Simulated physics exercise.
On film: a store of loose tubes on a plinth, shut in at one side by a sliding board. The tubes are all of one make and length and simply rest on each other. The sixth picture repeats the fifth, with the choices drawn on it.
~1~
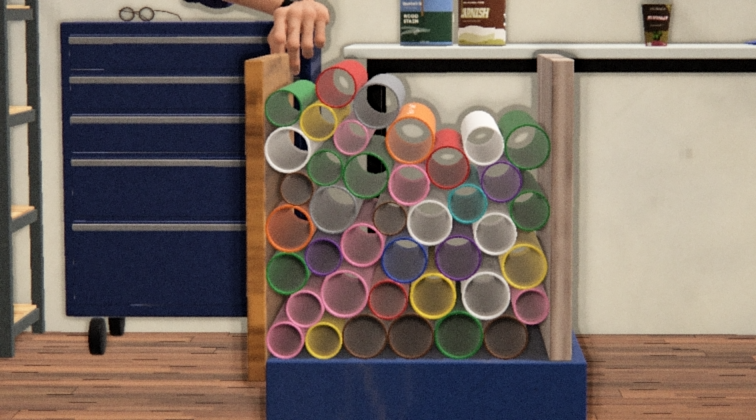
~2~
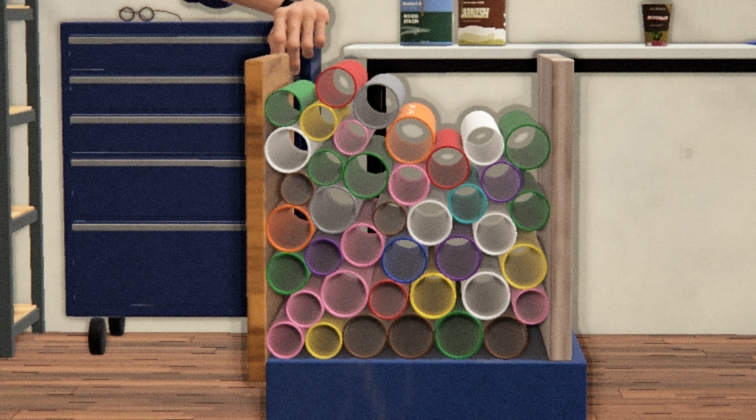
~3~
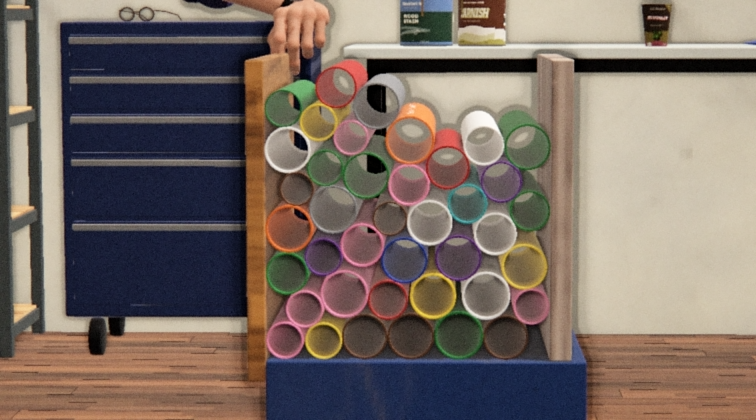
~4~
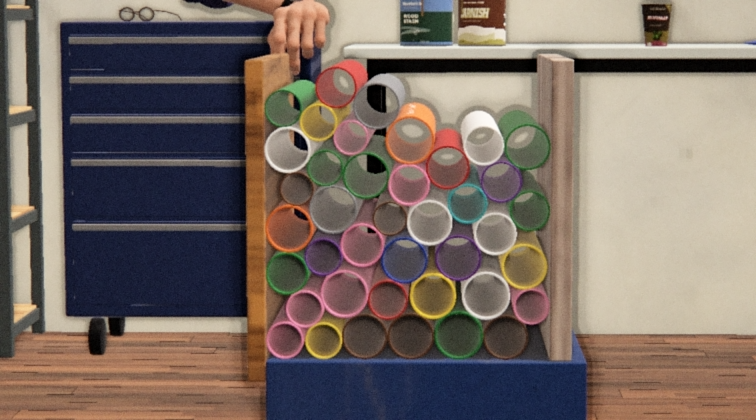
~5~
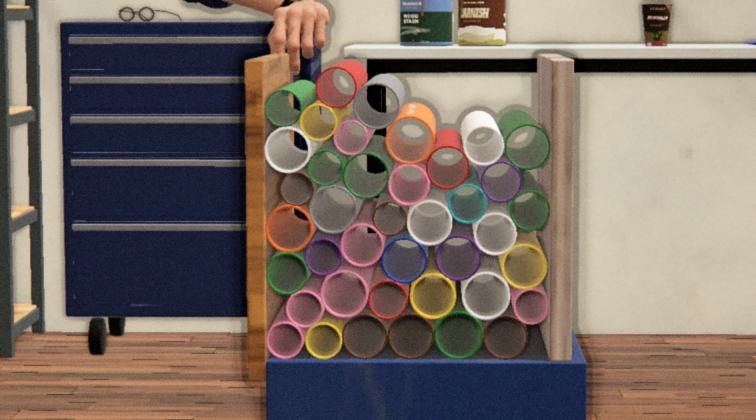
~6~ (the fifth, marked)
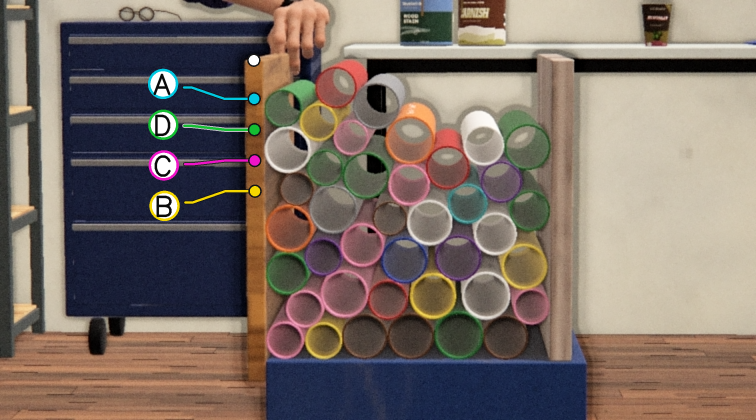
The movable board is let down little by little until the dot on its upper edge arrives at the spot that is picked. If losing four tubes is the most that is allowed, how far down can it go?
It can be let down to B.
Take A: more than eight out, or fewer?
At A, fewer than eight.
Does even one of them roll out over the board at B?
Yes.
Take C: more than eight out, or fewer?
It loses fewer than eight.
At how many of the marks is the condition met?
Four of the four.
On the marked copy, A at (254, 99); B at (255, 191); C at (255, 160); D at (255, 130); the white dot at (254, 60).
Following B. Soon after the start, top of the board (265, 121).
Later, top of the board (265, 190).
In the end, top of the board (265, 190), four out over the board.
As for the rest, A none out over the board; C one out over the board; D none out over the board.
